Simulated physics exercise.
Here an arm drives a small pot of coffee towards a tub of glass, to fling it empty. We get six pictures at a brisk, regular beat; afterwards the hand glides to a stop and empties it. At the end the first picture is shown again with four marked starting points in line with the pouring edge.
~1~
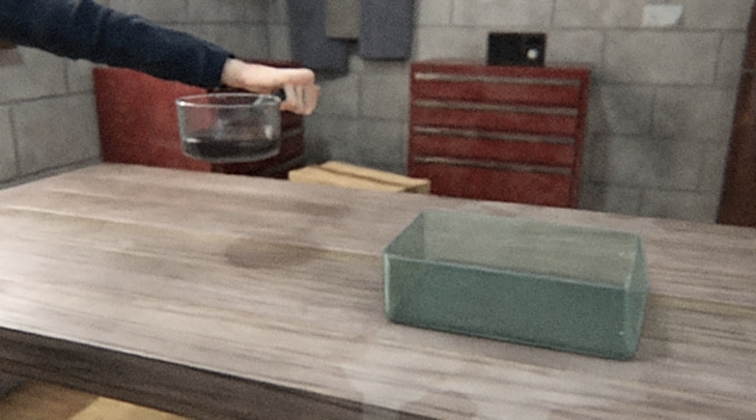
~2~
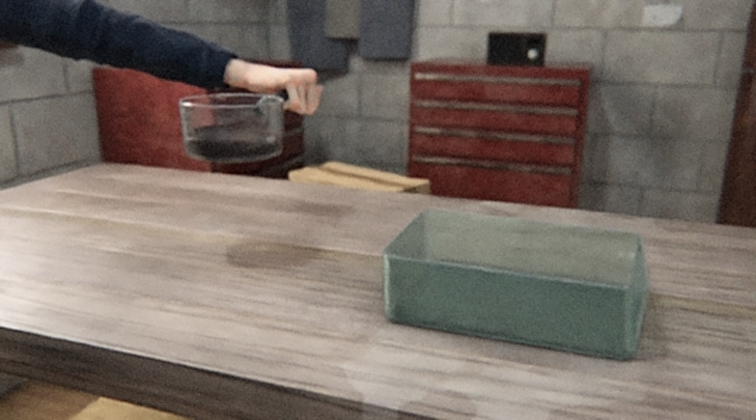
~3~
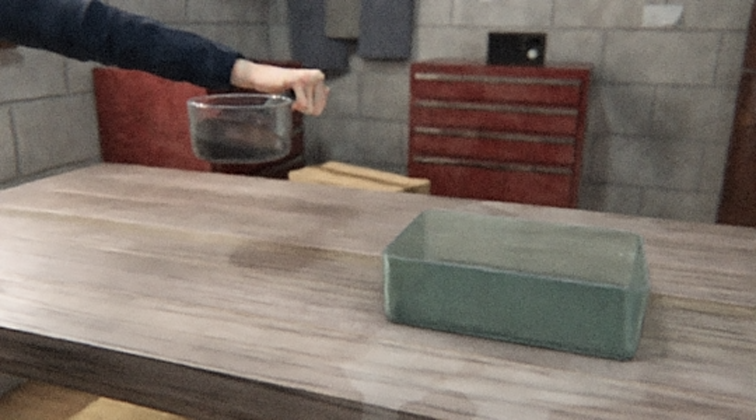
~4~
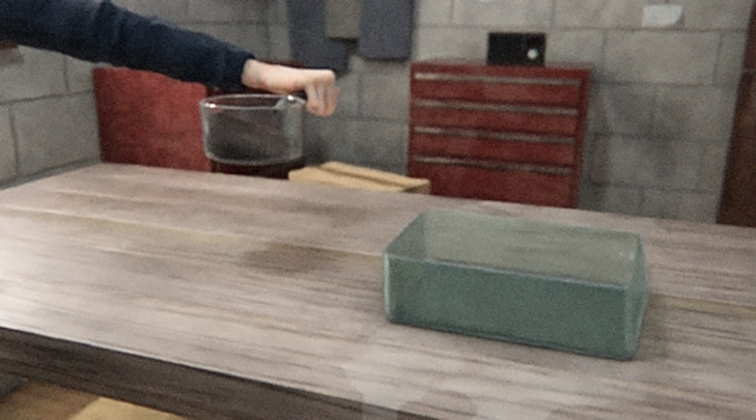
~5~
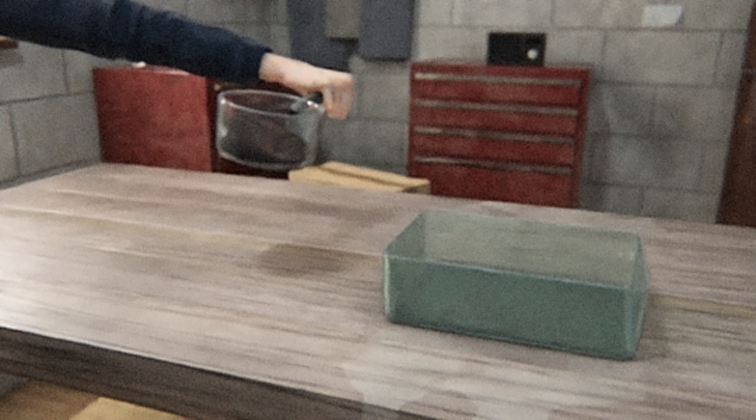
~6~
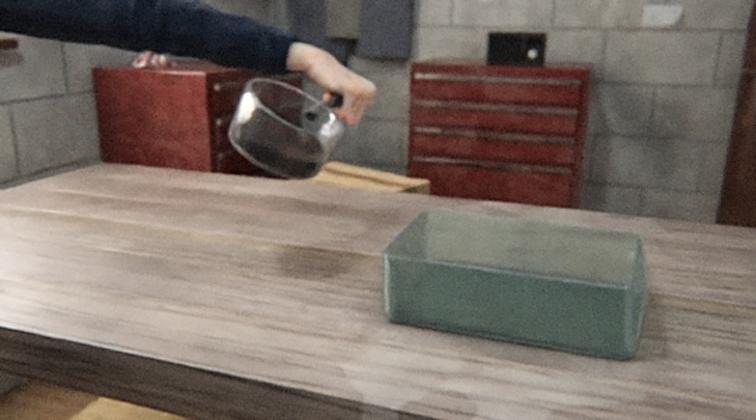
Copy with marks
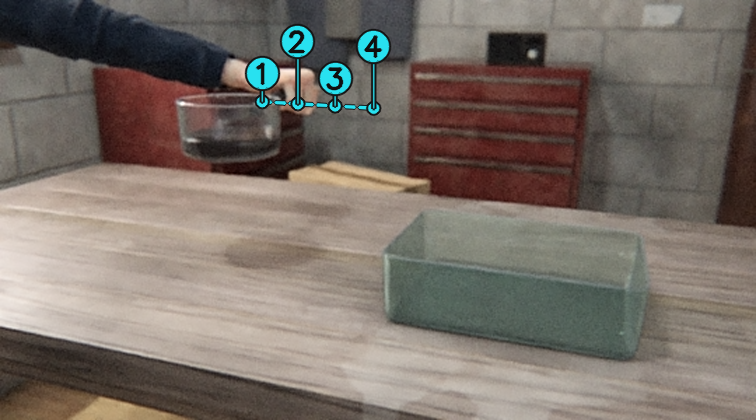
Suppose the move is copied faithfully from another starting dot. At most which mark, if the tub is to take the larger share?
Choose 2.
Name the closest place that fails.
That is place 1.
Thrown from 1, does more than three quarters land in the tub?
No, it does not.
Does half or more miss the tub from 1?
Yes, that goes wrong.
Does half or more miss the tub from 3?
No.
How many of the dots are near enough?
Three of the four.
On the marked copy, 1 at (262, 101); 2 at (297, 103); 3 at (335, 106); 4 at (373, 108).
Choosing 1, about 26 % lands in the tub, 71 % falls short and 3 % goes beside or beyond.
Choosing 2, about 70 % lands in the tub, 23 % falls short and 7 % goes beside or beyond.
Choosing 3, about 88 % lands in the tub, 2 % falls short and 10 % goes beside or beyond.
Choosing 4, about 86 % lands in the tub, 3 % falls short and 11 % goes beside or beyond.
